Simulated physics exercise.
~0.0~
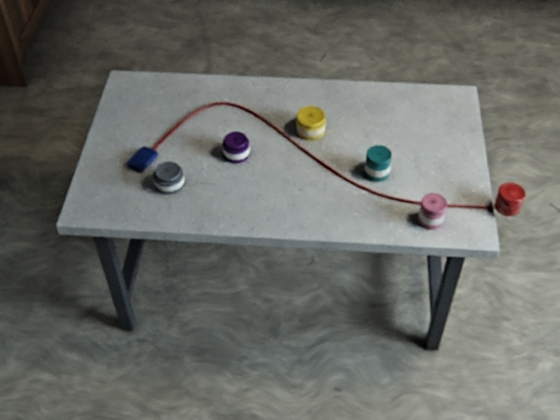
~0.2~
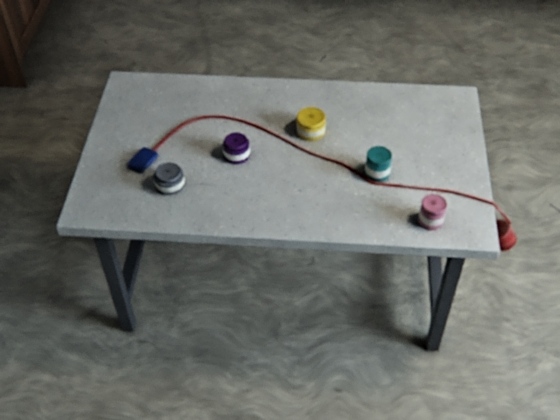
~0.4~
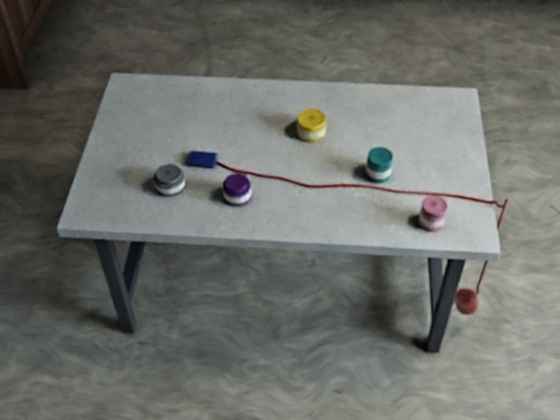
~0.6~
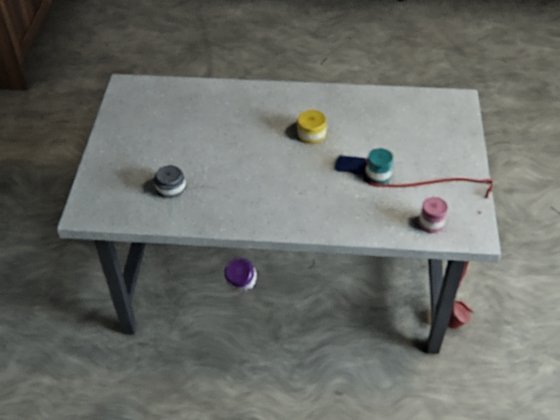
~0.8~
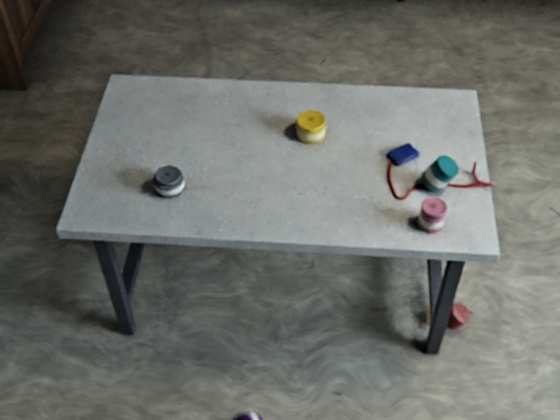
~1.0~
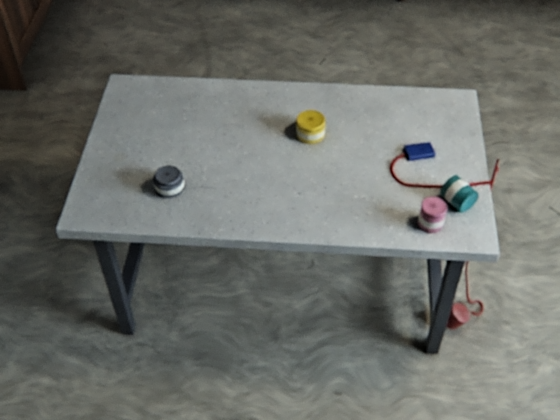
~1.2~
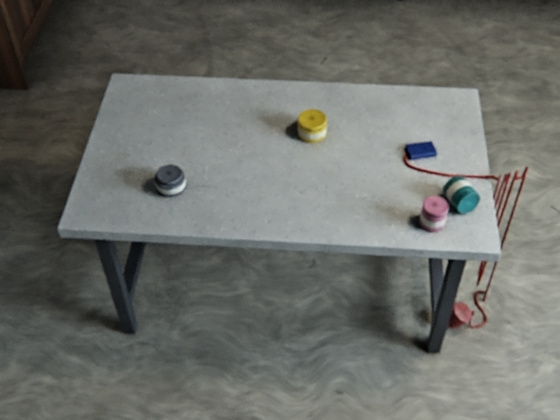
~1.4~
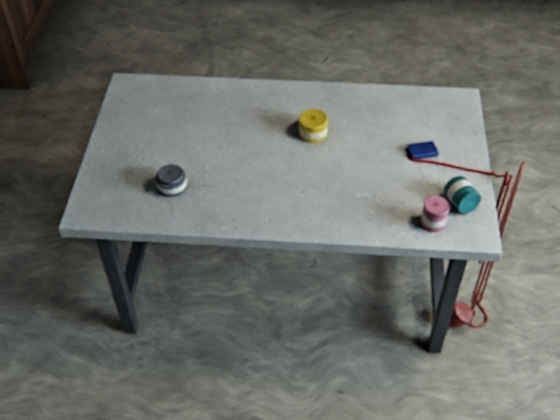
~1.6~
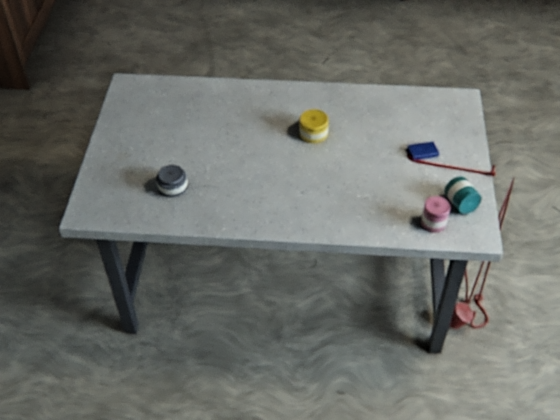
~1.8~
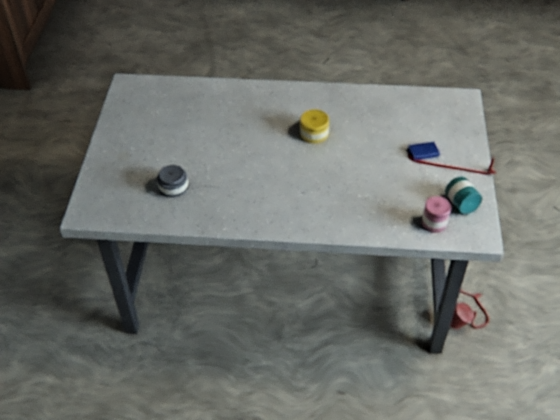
A pale grey table with dark legs stands on a mottled grey floor, seen from above by a slightly swaying camera. A red cable curves from a blue phone at the left, past grey, purple, yellow, teal and pink containers, to a red speaker at the right edge. The speaker drops, dragging the phone rightward, and the purple jar is swept off the front edge. The teal canister is then pulled right and tips over beside the pink one. The phone stops near the right edge, the speaker lies below, and the loose cable slips down and settles.
